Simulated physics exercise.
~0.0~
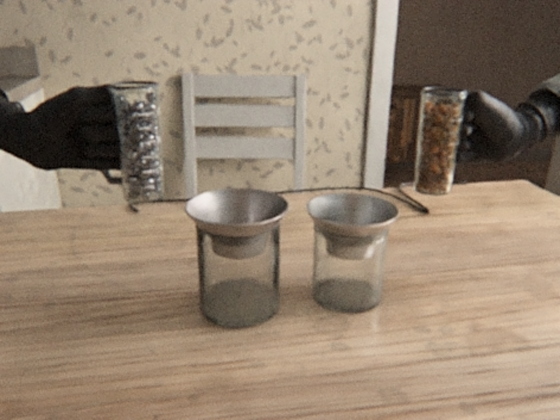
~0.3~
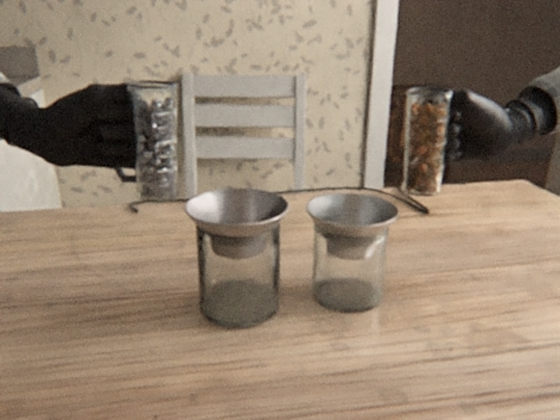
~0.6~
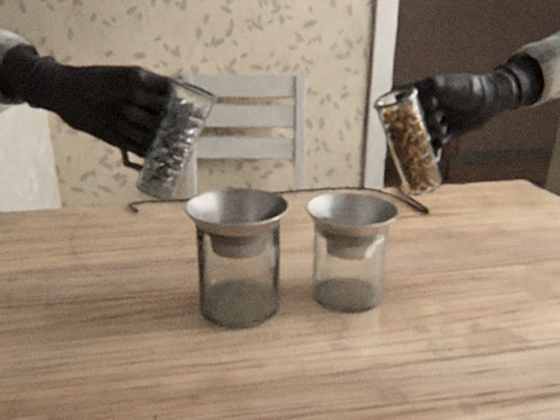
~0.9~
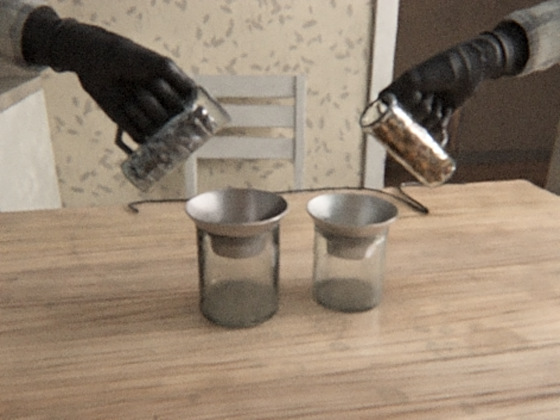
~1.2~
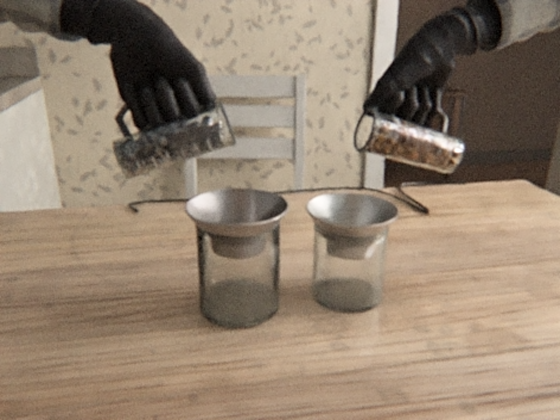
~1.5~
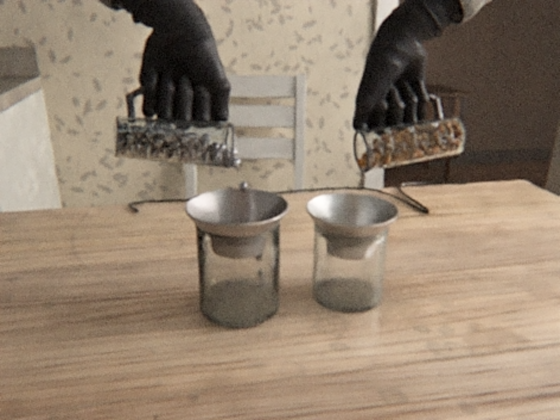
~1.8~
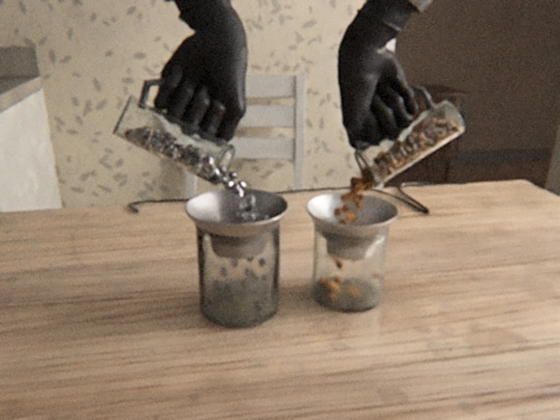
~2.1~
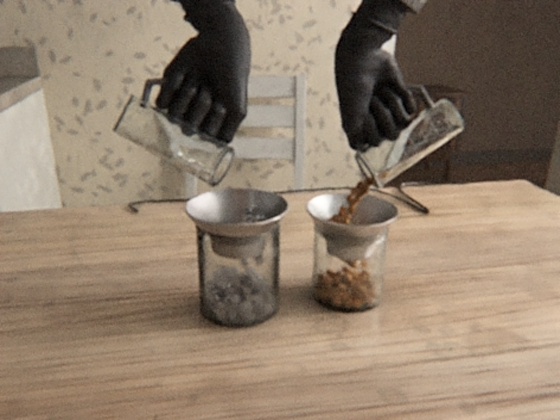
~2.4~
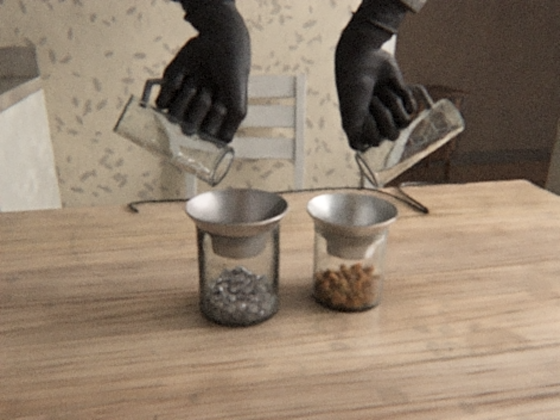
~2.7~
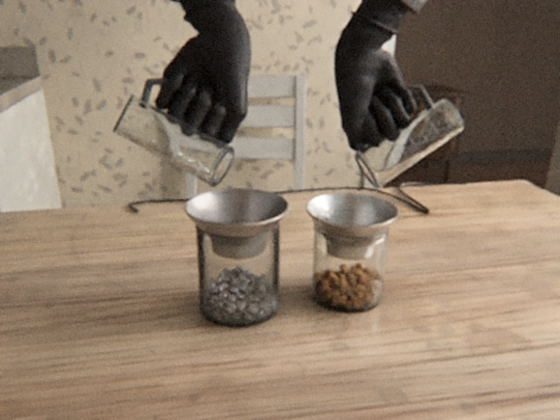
Two black-gloved hands tip glass cups, emptying small pieces through funnels into two jars.
